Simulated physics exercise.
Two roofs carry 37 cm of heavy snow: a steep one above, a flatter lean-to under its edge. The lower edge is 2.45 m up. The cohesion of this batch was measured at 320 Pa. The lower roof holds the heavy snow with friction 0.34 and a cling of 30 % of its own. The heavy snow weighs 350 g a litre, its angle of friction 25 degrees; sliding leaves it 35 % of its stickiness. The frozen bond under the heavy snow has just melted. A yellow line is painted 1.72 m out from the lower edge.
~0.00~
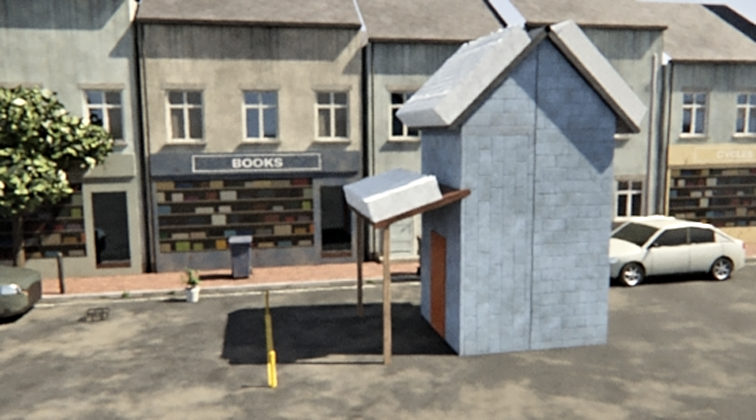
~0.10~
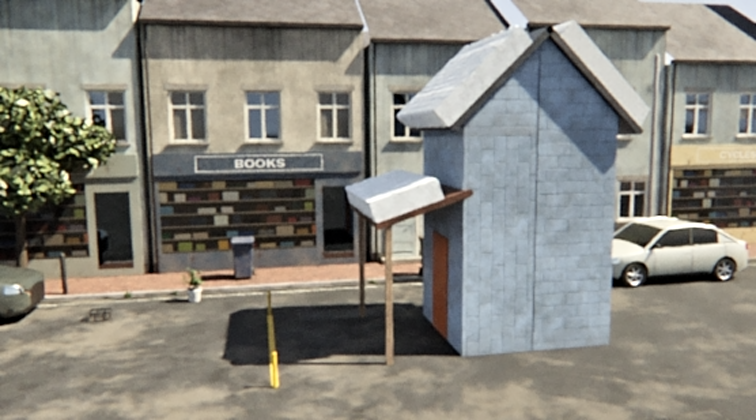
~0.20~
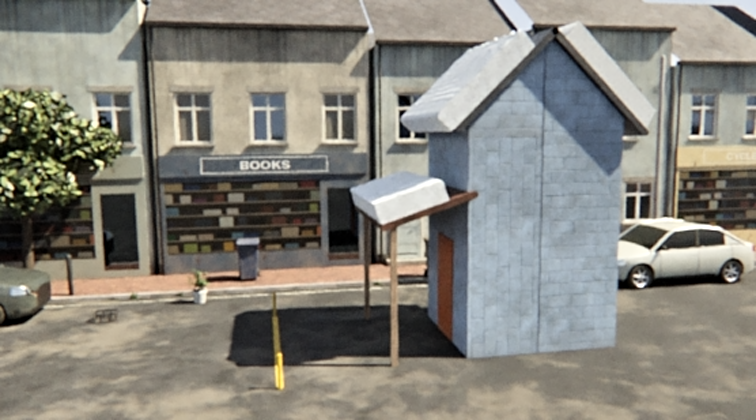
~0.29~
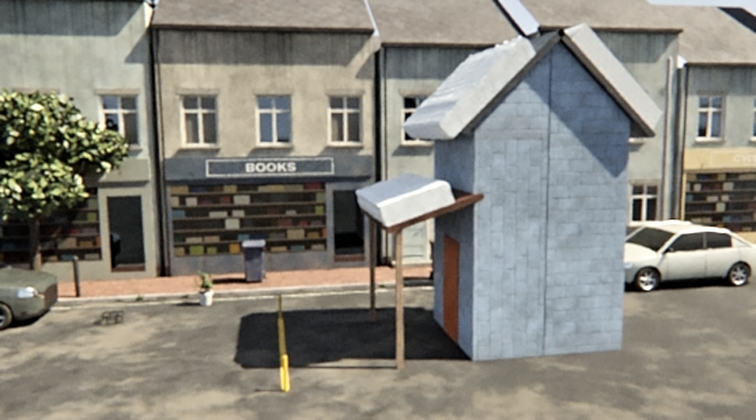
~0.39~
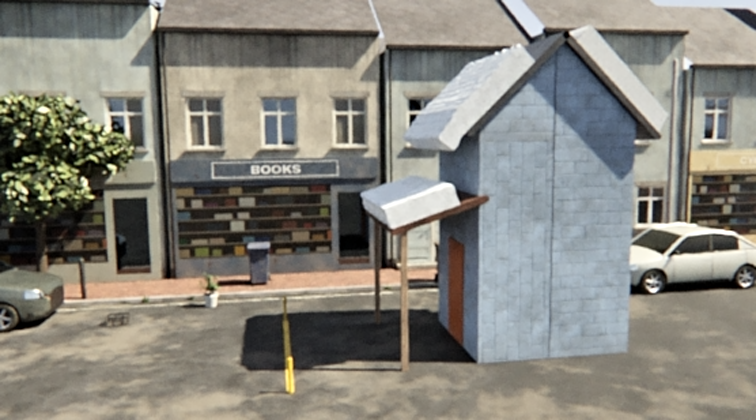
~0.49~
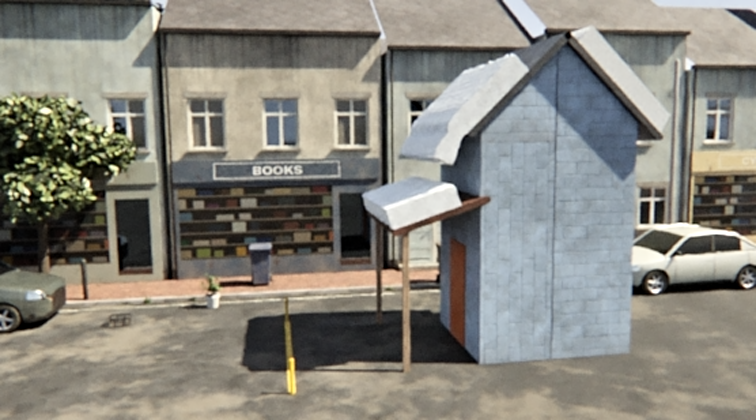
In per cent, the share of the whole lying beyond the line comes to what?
About 46 %.
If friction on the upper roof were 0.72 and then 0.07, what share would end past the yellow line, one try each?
In that order: 40 %, 50 %.
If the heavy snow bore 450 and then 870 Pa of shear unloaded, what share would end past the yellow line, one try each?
In that order: 45 %, 40 %.
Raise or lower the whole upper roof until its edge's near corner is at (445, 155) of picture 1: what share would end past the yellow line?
Then about 40 %.
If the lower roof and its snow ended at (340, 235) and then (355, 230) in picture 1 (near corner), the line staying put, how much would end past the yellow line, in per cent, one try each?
In turn about 50 %, 50 %.
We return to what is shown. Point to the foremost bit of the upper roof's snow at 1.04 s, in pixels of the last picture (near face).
At about (368, 213).
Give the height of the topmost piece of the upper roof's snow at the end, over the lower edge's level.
Some 0.7 m.
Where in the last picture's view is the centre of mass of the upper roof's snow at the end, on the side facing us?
At about (249, 353).
After 1.04 s, none is below the lower edge and 0 % is past the line.
After 1.69 s, 70 % is below the lower edge and 32 % is past the line.
After 2.35 s, 74 % is below the lower edge and 46 % is past the line.
After 3.00 s, 74 % is below the lower edge and 46 % is past the line.
After 3.10 s, 74 % is below the lower edge and 46 % is past the line.
